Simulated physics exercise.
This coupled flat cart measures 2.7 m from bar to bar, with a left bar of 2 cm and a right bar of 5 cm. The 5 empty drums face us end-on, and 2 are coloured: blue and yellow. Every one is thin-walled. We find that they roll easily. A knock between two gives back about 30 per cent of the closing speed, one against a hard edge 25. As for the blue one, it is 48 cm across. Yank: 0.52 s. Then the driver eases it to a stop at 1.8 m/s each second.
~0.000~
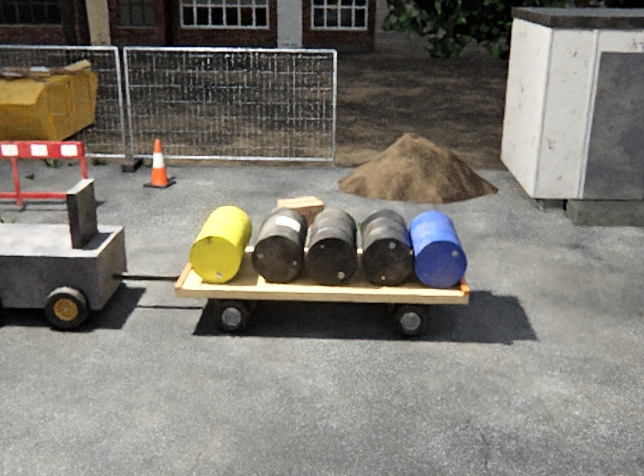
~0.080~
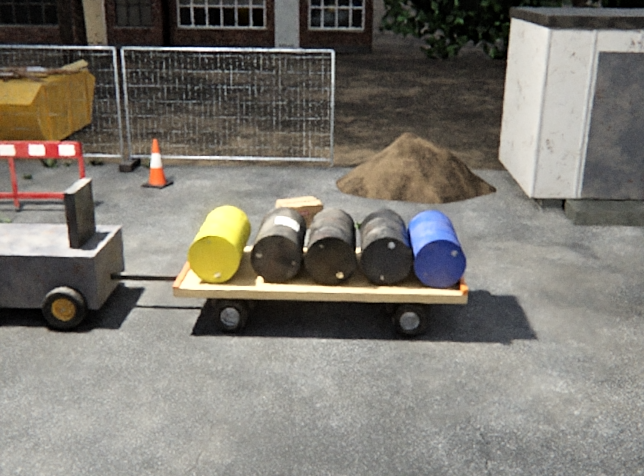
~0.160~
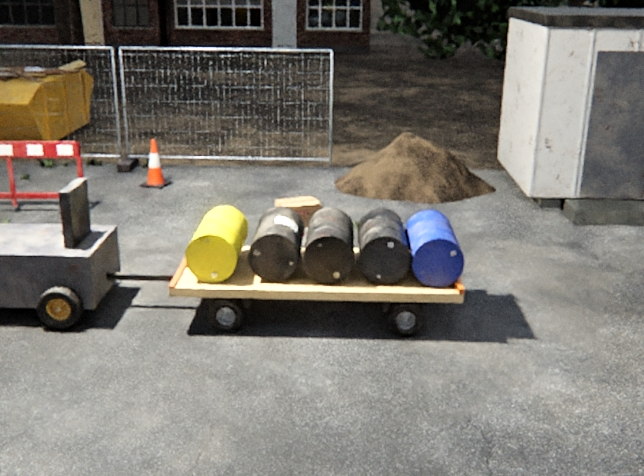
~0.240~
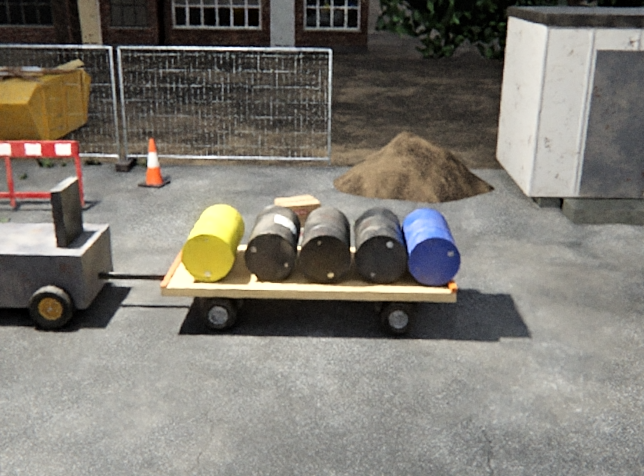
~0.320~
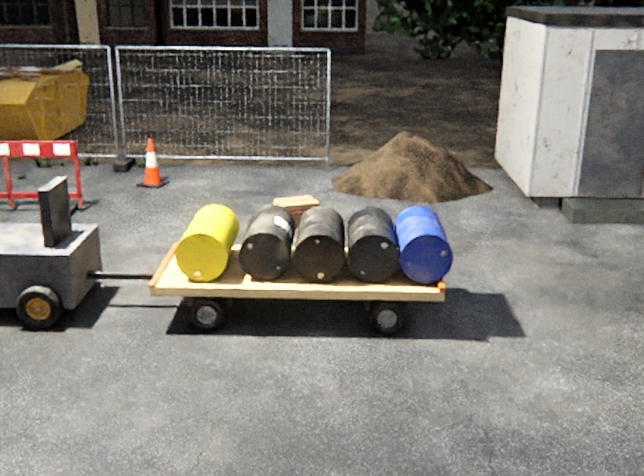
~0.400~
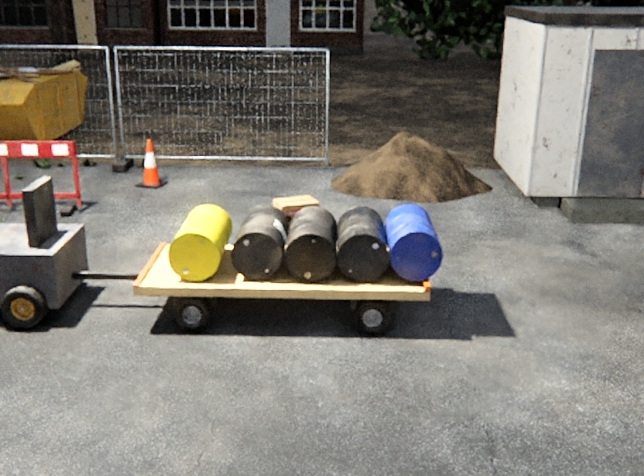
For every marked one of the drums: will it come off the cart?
In the end my guess is blue goes overboard, my guess is yellow goes overboard.
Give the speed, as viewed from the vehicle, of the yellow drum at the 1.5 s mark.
Speed approx. 0.4 m/s.
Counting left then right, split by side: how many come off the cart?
On the left it's 3, and on the right it's 1.
By 1.5 s, blue is over the right bar and down; yellow is on the deck, 95 cm from the left bar, rolling left along the cart; 1 over a bar so far.
By 3.0 s, yellow is over the left bar and falling; blue as before; 2 over a bar so far.
Finally (6.3 s), blue is over the right bar and down; yellow is over the left bar and down; 4 over a bar so far.
